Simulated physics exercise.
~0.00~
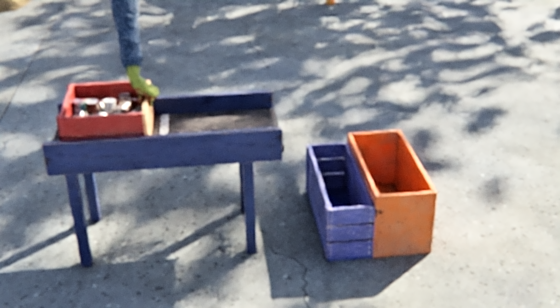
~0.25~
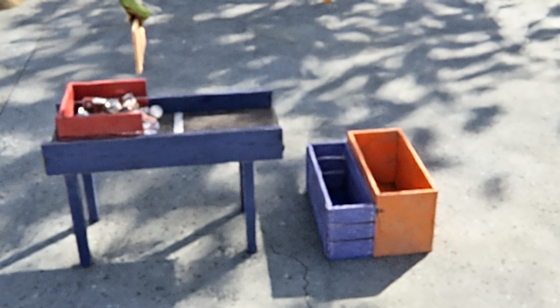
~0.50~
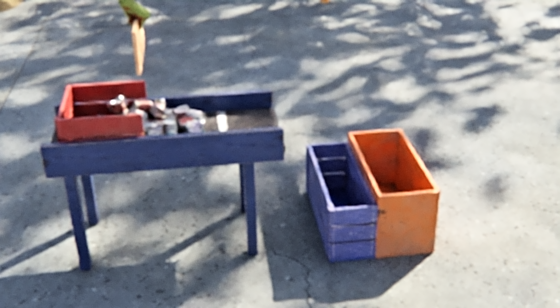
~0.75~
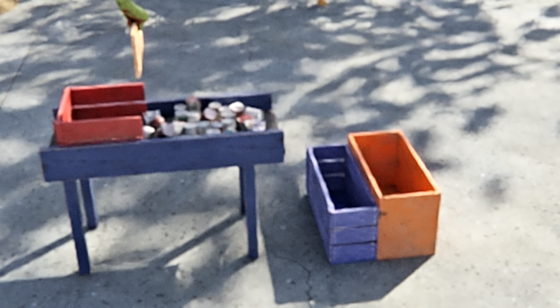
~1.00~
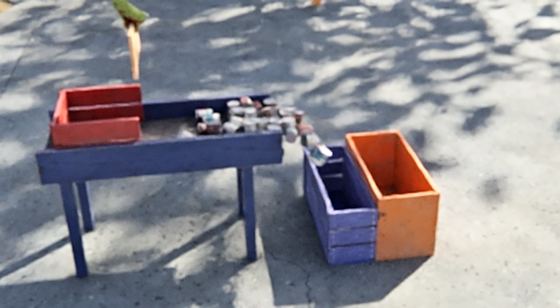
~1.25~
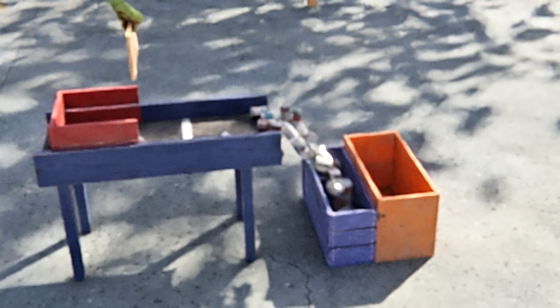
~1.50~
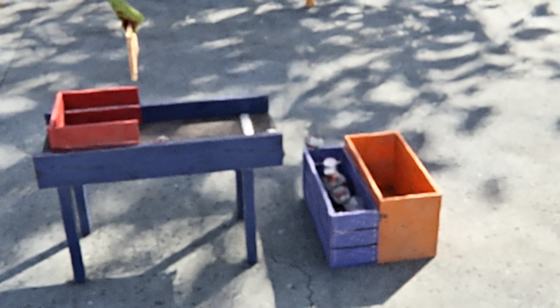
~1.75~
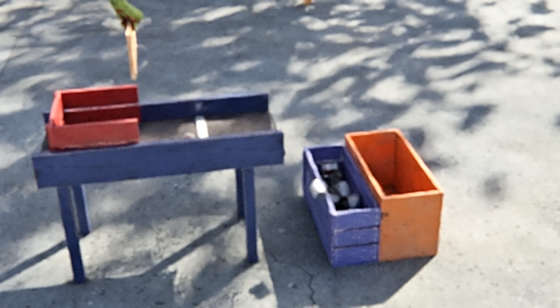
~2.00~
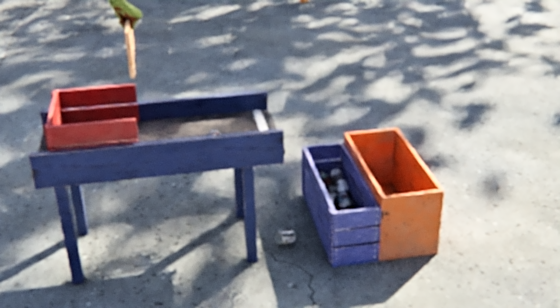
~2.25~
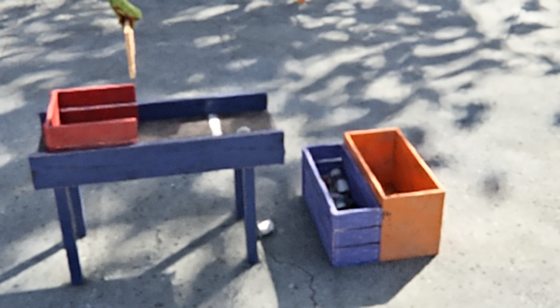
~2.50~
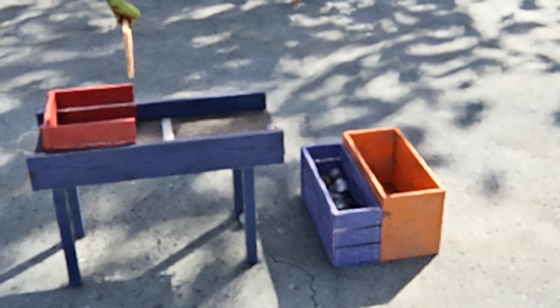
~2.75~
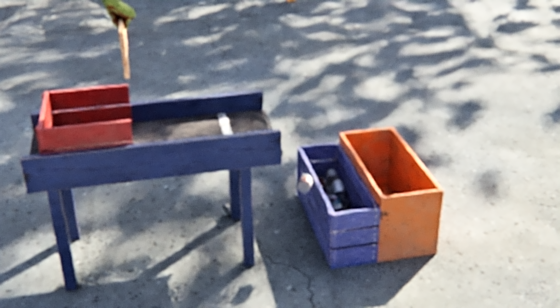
We see a hand lift away from a red box on a blue table as small tins slide right along the tabletop and tumble off its end, most landing in a blue bin, while a stray one rolls beneath the table and the orange box stays empty.
